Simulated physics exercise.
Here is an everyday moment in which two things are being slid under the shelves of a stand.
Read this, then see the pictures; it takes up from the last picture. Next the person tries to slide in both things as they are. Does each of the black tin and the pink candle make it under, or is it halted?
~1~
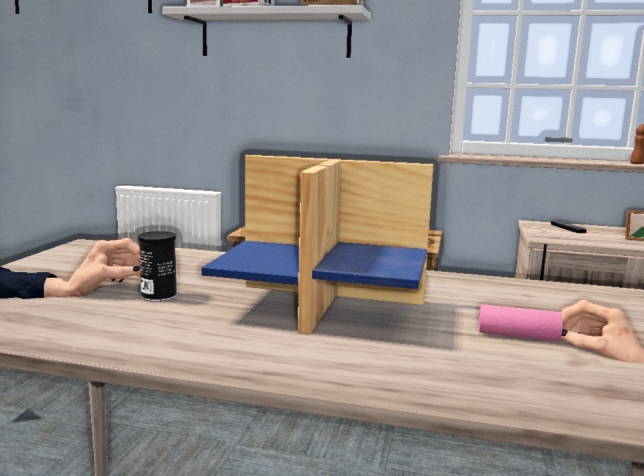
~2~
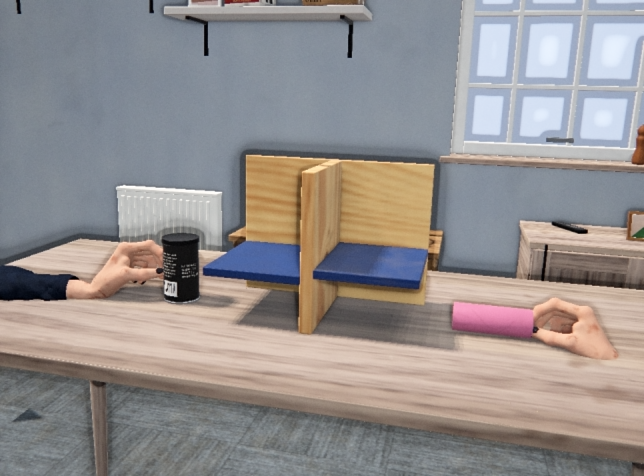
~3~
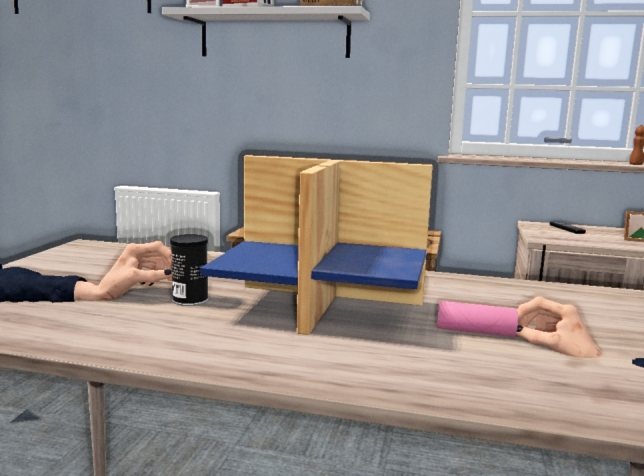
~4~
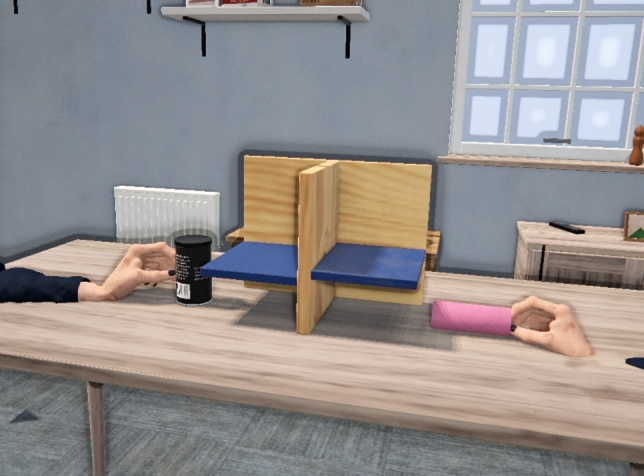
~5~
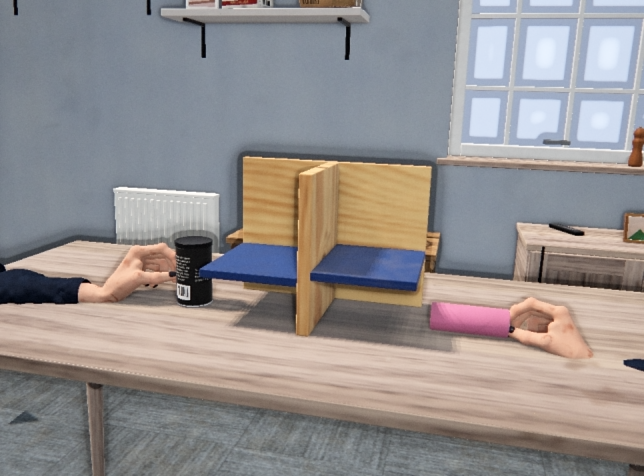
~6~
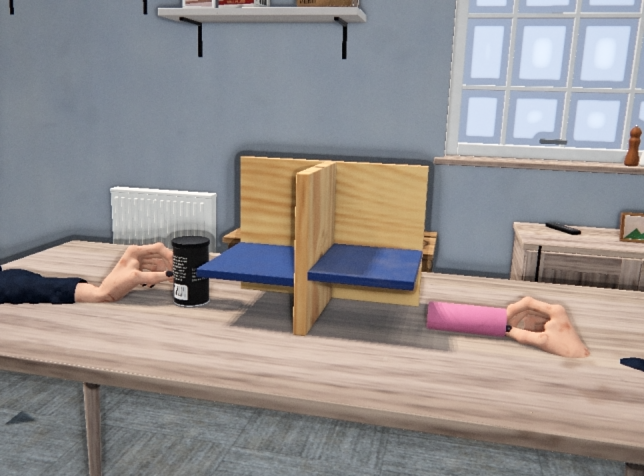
As I see it, black tin: Not enough clearance; pink candle: Enough clearance.
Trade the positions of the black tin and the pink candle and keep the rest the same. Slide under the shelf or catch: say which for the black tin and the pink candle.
The black tin snags, and then the pink candle passes beneath.
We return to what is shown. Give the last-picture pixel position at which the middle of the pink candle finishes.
It ends up around (374, 310).
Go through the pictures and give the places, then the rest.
The first frame shows hands sliding the things forward; black tin (158, 266); pink candle (519, 323); shelf (322, 241).
The second frame shows hands sliding the things forward; pink candle (492, 320); shelf (323, 241).
The third frame shows hands sliding the things forward; black tin (190, 270); shelf (321, 241).
The fourth frame shows hands sliding the things forward; pink candle (470, 319); shelf (320, 241).
The fifth frame shows hands sliding the things forward; black tin (194, 272); shelf (320, 243).
The sixth frame shows hands sliding the things forward; black tin (191, 271); pink candle (466, 319); shelf (317, 242).
Then, 0.26 s past the last view, black tin sliding up to the opening near (202, 273); pink candle sliding up to the opening near (451, 318).
Then, 0.50 s past the last view, black tin stopped at the opening near (202, 273); pink candle part of the way in near (419, 314).
Then, 0.74 s past the last view, black tin stopped at the opening near (202, 273); pink candle part of the way in near (388, 311).
Finally, the black tin catches on the edge, near (202, 273); the pink candle slides in, near (374, 310).
